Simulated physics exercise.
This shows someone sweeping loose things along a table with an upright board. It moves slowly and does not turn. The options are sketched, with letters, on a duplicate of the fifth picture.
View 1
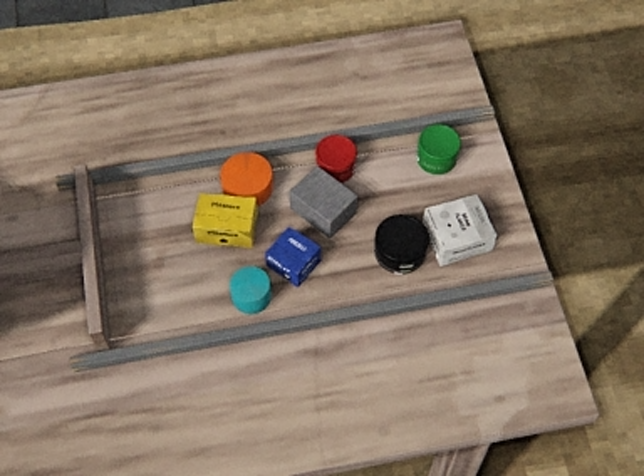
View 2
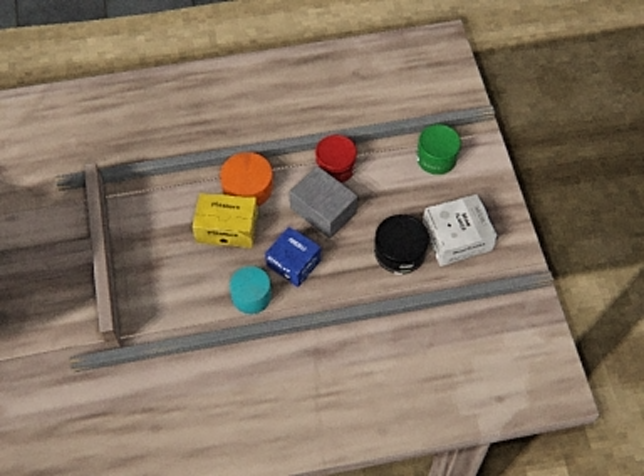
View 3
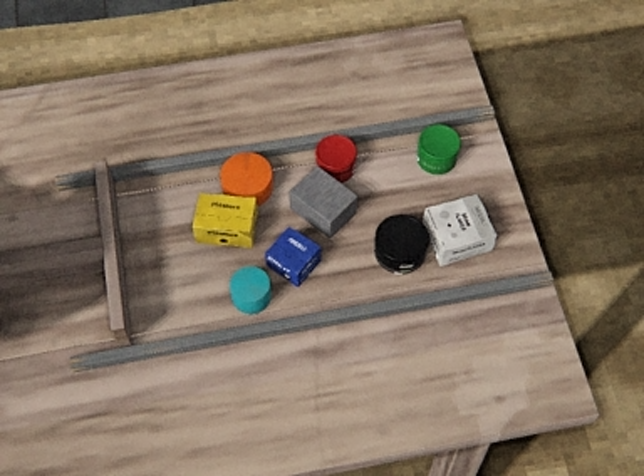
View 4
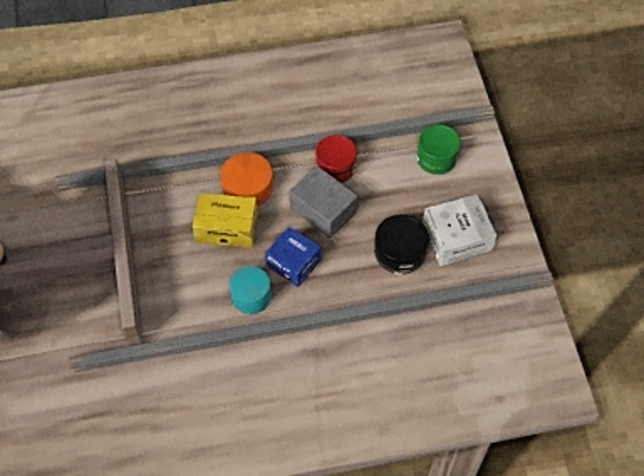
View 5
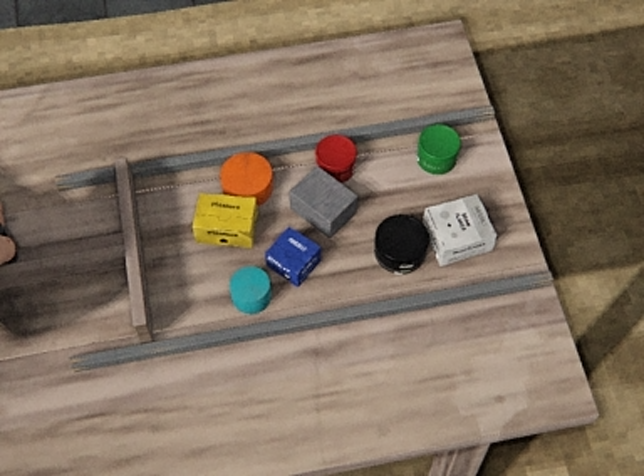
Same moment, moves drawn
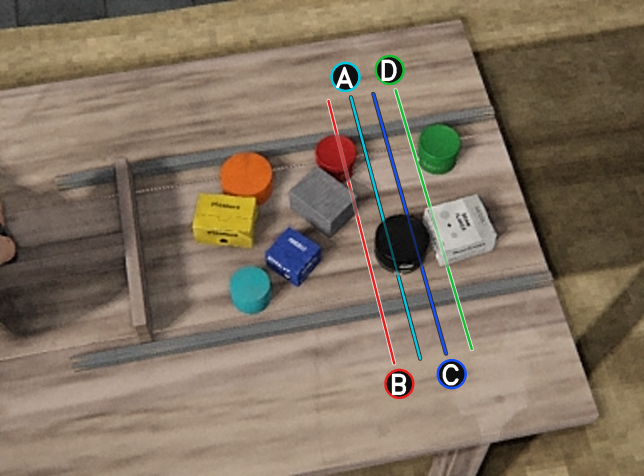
A hand shows at the left edge in the later part of the view, which looks down at an angle on a wooden table with two grey strips along it. Between the strips sit orange, red, green, black and turquoise round containers, with yellow, grey, blue and white boxes among them. An upright board at left slides slowly rightward without turning, while the objects and camera stay still.
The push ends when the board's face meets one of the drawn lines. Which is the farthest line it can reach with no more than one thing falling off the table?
As far as mark C.
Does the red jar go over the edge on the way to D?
No.
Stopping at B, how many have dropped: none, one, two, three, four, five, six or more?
In all, none.
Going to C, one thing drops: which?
The white packet.
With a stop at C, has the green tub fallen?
By then, no.
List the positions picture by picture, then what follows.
In the first picture, black tub (401, 245); red jar (336, 160); white packet (459, 230).
In the second picture, board (98, 243); green tub (438, 150).
In the third picture, board (109, 241); turquoise tin (251, 291).
In the fourth picture, board (119, 239); blue packet (293, 257).
In the fifth picture, board (130, 238); black tub (401, 245); red jar (336, 160); white packet (459, 230).
On the marked copy, A at (383, 218); B at (359, 222); C at (407, 214); D at (431, 210).
With C. Early on, board (231, 220); orange tin (255, 177); turquoise tin (270, 287).
Further on, board (331, 204); white packet (470, 231); grey block (411, 195).
At the end, board (404, 191); white packet over the edge; green tub (500, 142); one fallen.
As for the rest, A is within the limit but short; B is within the limit but short; D drops two.
